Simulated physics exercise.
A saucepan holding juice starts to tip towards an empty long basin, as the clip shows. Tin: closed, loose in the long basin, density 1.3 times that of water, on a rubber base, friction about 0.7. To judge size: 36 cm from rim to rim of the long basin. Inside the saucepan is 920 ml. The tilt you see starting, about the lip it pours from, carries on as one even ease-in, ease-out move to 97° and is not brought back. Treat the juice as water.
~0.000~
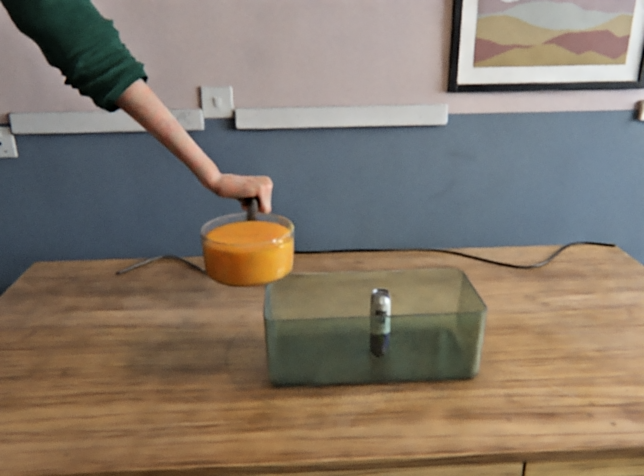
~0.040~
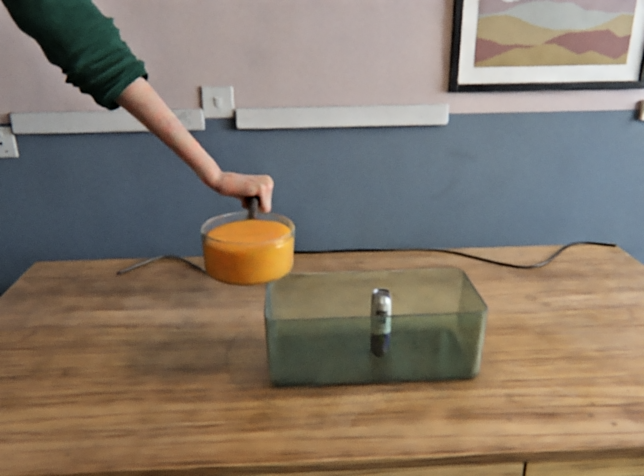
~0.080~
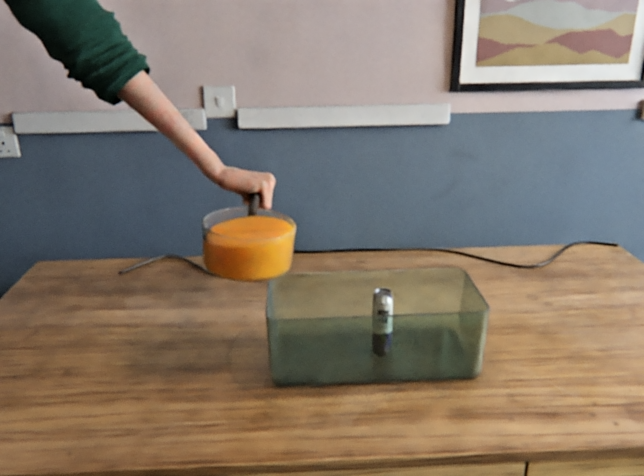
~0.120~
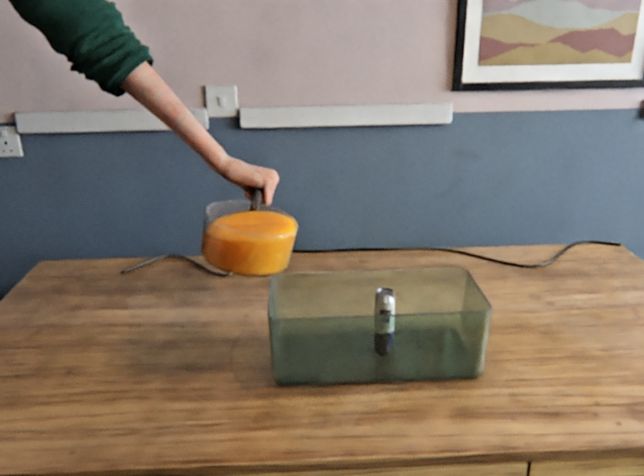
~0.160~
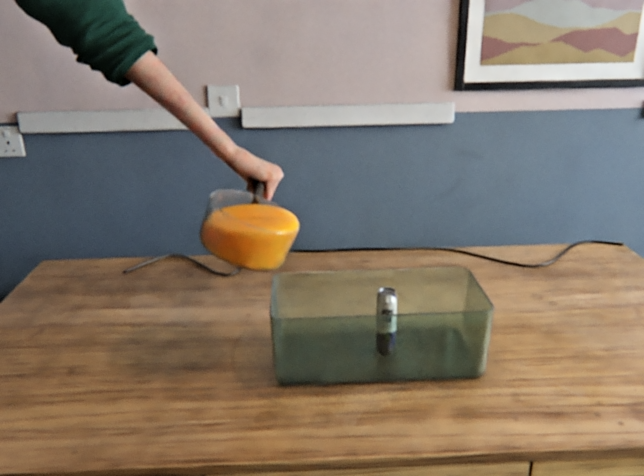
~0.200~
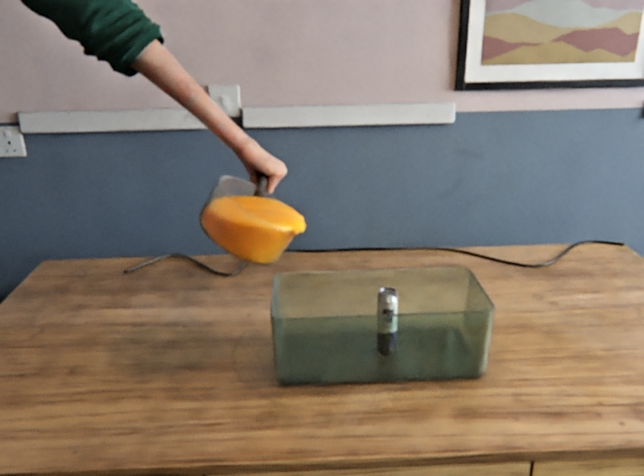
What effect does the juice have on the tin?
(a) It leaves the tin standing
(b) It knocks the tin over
It knocks the tin over (b).
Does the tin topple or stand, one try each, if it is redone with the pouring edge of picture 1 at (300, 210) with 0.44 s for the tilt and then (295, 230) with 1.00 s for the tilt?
Trial 1 - tin stays standing; trial 2 - tin tips.
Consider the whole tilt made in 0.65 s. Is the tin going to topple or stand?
The tin tips over.
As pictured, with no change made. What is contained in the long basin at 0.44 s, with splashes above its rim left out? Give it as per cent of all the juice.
About 7 per cent.
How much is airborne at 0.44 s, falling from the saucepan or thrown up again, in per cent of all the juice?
Estimate: Some 48 % of the total.
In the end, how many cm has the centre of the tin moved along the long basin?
8.5 cm.
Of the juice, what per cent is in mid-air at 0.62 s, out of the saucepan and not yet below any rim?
Airborne share: Near 22 %.
After 0.44 s the tilt is 94° and 44 per cent is still to pour; the tin stands where it began.
After 0.62 s the tilt is 97° and 7 per cent is still to pour; the tin leans 10°.
After 0.80 s the tilt is 97° and 2 per cent is still to pour; the tin lies on its side.
After 1.00 s the tilt is 97° and 0 per cent is still to pour; the tin lies on its side.
In the end the tin lies on its side.
